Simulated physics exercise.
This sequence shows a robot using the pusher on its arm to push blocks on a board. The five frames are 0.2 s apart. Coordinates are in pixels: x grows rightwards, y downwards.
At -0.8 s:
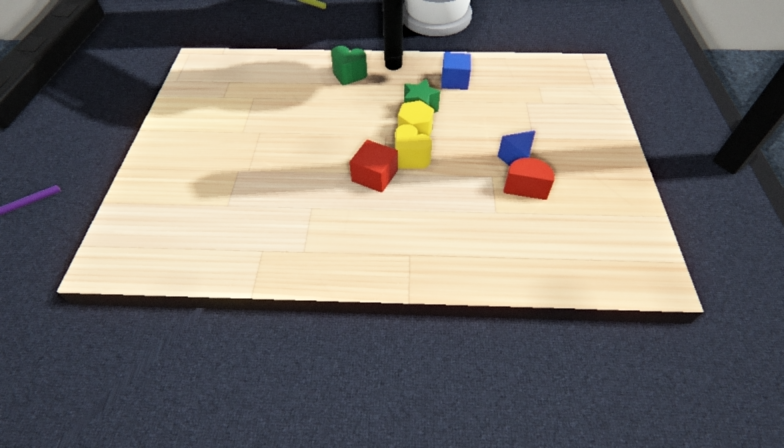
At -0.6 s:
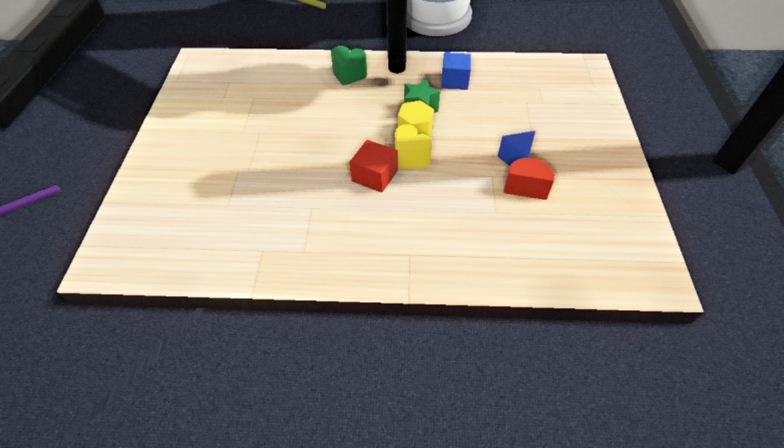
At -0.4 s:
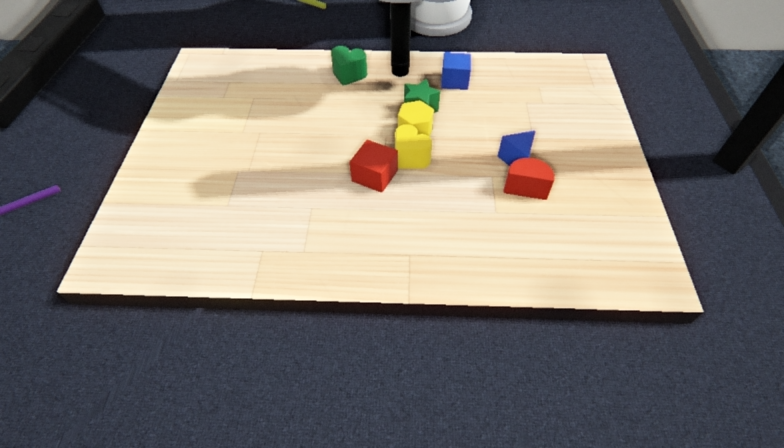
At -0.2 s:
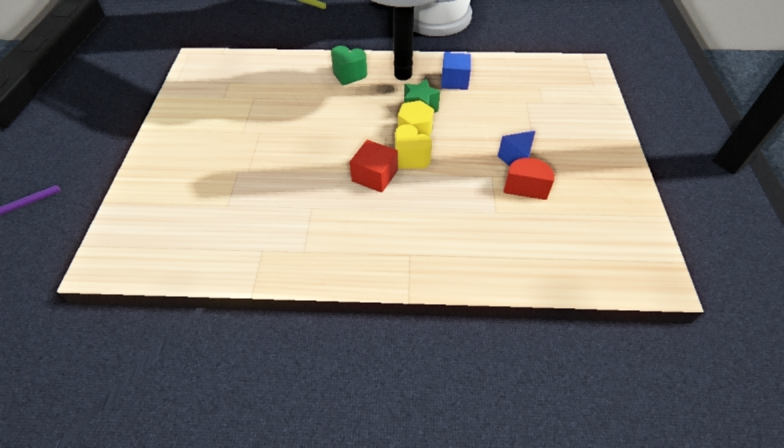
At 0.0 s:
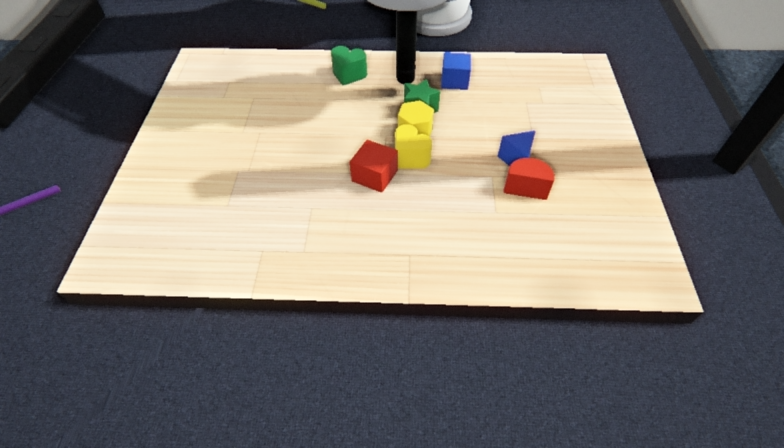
The robot's black pusher crept a little toward the viewer and slightly right, nearing the green star between the green heart and blue square block, while all the colored blocks on the wooden board stayed still.
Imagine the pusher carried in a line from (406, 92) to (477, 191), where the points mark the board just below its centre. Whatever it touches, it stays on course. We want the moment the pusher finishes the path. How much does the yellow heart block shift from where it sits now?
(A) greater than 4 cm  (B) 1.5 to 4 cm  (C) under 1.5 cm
A: Greater than 4 cm.
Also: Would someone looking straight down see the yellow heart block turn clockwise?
Yes, that is what happens.
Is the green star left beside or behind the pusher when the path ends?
I'd say no.
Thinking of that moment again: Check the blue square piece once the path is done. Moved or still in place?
It is untouched.
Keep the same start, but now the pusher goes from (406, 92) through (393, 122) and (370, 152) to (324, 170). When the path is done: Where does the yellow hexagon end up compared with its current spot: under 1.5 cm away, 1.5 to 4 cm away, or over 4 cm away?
Overall it shifts between 1.5 and 4 cm.
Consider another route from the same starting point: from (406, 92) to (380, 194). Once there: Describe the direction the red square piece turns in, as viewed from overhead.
Overhead view: Clockwise.
The first path, step by step. One third of the way, pusher (428, 110); red square piece (372, 161), turned 35° clockwise; yellow heart block (417, 162), turned 30° clockwise; yellow hexagon (432, 135); green star (438, 115).
Two thirds of the way, pusher (452, 143); red square piece (372, 161), turned 35° clockwise; yellow heart block (420, 183); yellow hexagon (460, 173); green star (465, 150).
At the end, pusher (479, 179); red square piece (372, 161), turned 35° clockwise; yellow heart block (420, 184), turned 130° clockwise; yellow hexagon (475, 215), turned 15° clockwise; green star (490, 191); blue square piece not moved.
